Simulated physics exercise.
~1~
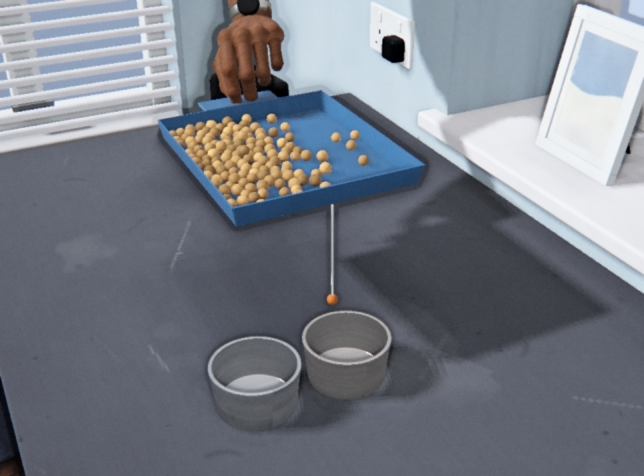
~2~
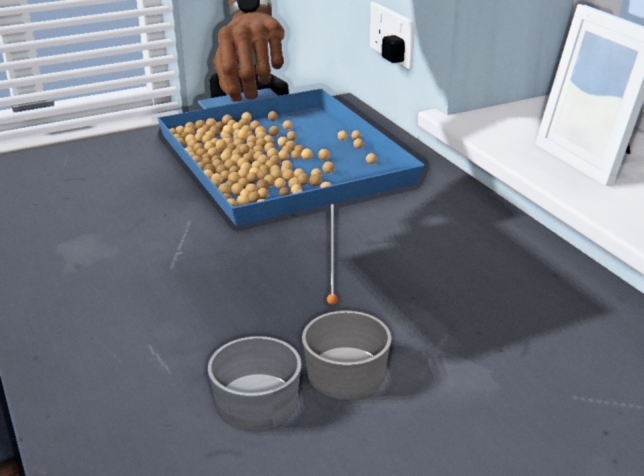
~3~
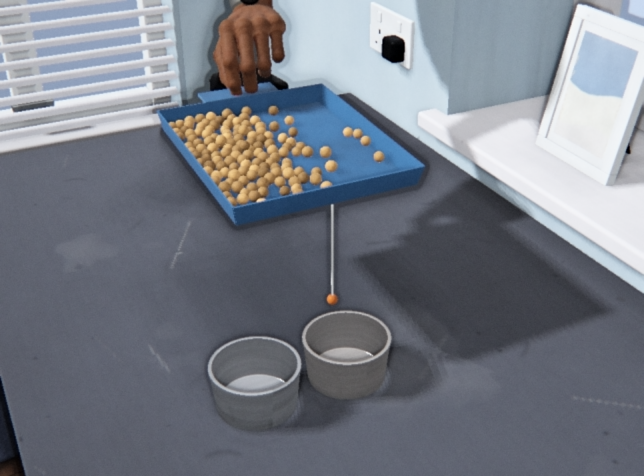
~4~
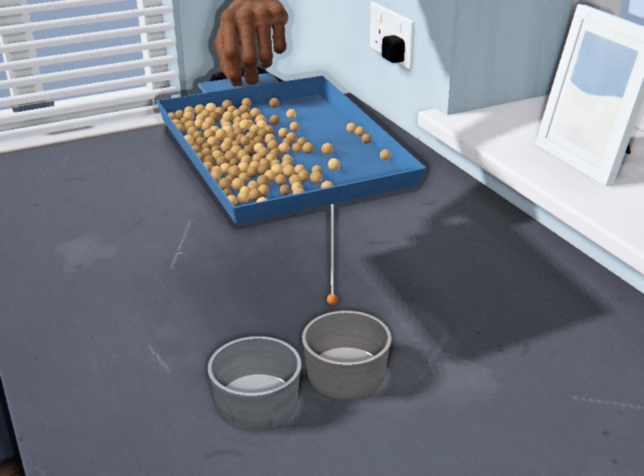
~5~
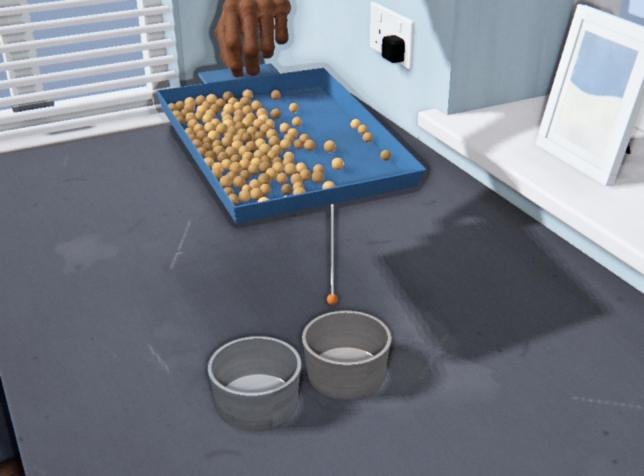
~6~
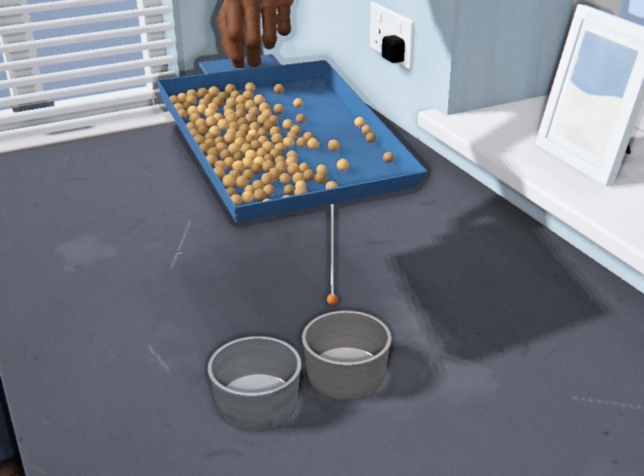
A blue tray of round wooden beads tilted slightly above two gray dishes, a hand at its back edge rising gradually, while a few loose beads rolled a short way across the tray's right side.
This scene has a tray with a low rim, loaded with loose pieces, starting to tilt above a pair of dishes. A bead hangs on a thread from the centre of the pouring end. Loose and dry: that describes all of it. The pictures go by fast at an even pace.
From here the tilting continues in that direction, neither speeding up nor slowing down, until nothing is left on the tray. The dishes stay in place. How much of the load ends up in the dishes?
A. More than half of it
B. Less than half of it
B, less than half of it.
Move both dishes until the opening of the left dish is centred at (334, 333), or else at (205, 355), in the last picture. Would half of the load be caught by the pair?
Placing 1: A majority of it. Placing 2: A minority of it.
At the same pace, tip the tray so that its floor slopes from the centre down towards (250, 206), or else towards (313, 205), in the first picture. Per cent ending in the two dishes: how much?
Lab note: Try one about 50 %, try two 80 %.
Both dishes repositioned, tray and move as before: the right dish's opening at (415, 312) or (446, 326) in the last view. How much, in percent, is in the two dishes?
Trial 1 near 80 percent, trial 2 near 60 percent.
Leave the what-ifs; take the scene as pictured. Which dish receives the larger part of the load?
In the end, the right-side dish gets more.
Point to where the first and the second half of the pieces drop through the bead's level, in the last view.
The first part passes (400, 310); everything after passes (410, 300).
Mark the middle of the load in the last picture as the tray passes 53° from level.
Near (323, 157).
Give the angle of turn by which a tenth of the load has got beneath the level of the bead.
Near 75 degrees.
Shortly afterwards, tray tipped steeply; all but a few on the tray; only a few in the air.
Next, tray tipped right over; near a quarter on the tray; near a quarter in the right dish; near a third outside both; near a quarter in the air.
Some moments later, tray tipped past a quarter turn; only a few in the left dish; near a quarter in the right dish; near two thirds outside both.
In the end, tray tipped past a quarter turn; only a few in the left dish; near a quarter in the right dish; near two thirds outside both.
